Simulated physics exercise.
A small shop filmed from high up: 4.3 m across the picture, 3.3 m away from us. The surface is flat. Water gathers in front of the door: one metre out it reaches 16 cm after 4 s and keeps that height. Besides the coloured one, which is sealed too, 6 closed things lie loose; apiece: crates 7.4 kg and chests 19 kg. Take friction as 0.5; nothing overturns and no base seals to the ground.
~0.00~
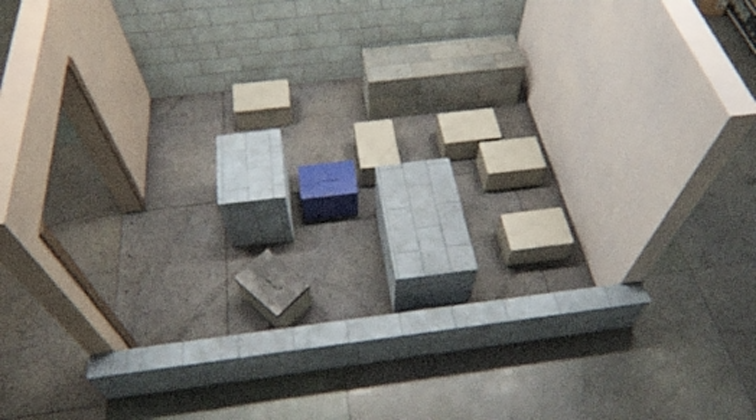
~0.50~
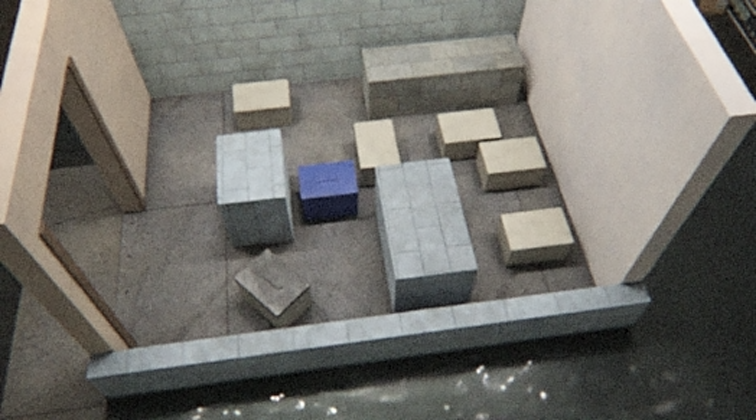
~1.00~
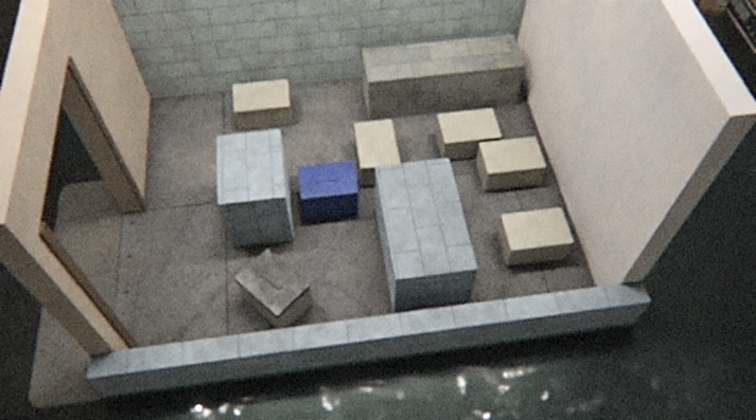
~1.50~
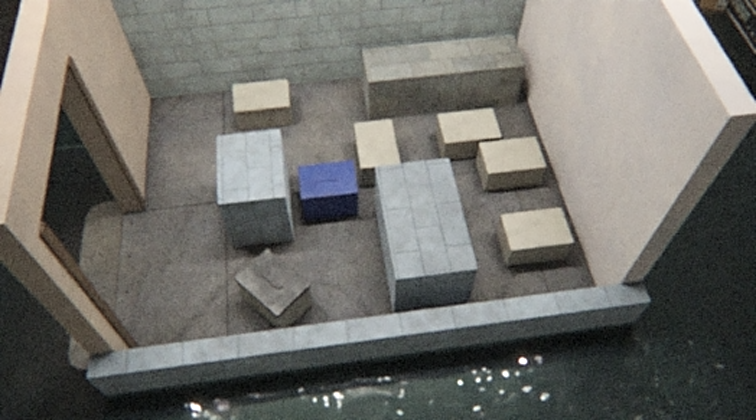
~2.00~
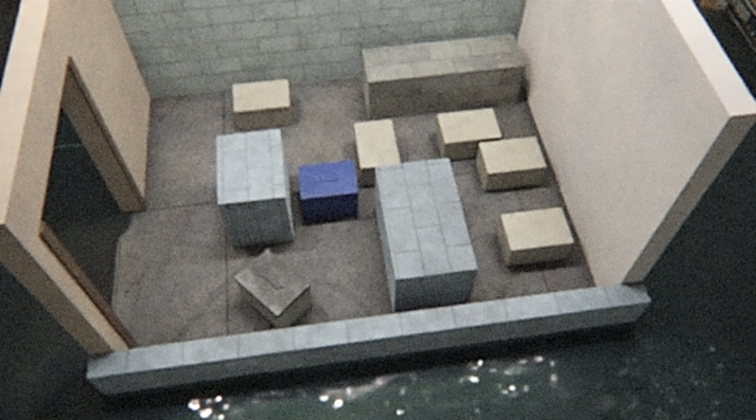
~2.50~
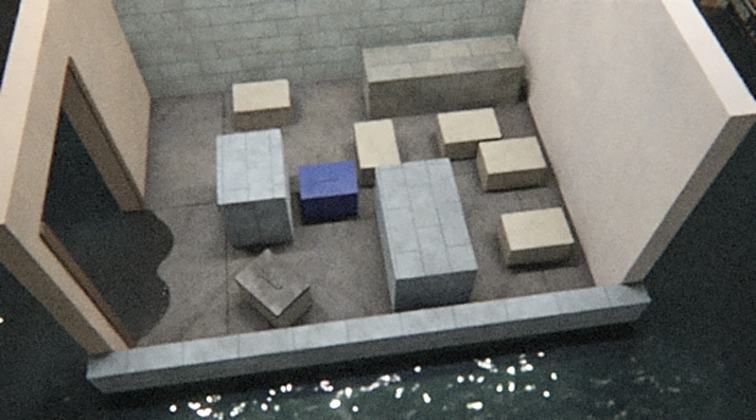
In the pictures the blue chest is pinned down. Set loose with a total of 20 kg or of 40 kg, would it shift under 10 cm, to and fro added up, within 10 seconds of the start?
For it, only the larger load is enough.
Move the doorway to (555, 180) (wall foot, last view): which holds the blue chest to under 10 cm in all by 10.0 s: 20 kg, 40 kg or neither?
In that case the smaller load will do.
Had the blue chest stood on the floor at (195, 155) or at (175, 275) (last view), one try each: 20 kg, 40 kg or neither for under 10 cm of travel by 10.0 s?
In turn: Either load holds; it takes the larger.
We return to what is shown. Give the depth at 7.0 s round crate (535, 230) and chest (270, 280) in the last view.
About 1 and 14 cm.
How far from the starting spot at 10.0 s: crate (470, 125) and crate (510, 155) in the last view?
In turn: 0 cm, 5 cm.
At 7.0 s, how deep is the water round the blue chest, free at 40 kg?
Roughly 6 cm.
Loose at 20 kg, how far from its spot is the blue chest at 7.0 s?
Roughly 5 cm.
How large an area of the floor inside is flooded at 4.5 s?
Some 3.0 m2.
After 3.5 s the blue chest would be 0 cm from its start with 20 kg and 0 cm from its start with 40 kg; 0 cm of water round it then.
After 4.5 s the blue chest would be 0 cm from its start with 20 kg and 0 cm from its start with 40 kg; 1 cm of water round it then.
After 7.0 s the blue chest would be 4 cm from its start with 20 kg and 0 cm from its start with 40 kg; 6 cm of water round it then.
After 10.0 s the blue chest would be 96 cm from its start with 20 kg and 1 cm from its start with 40 kg; 9 cm of water round it then.
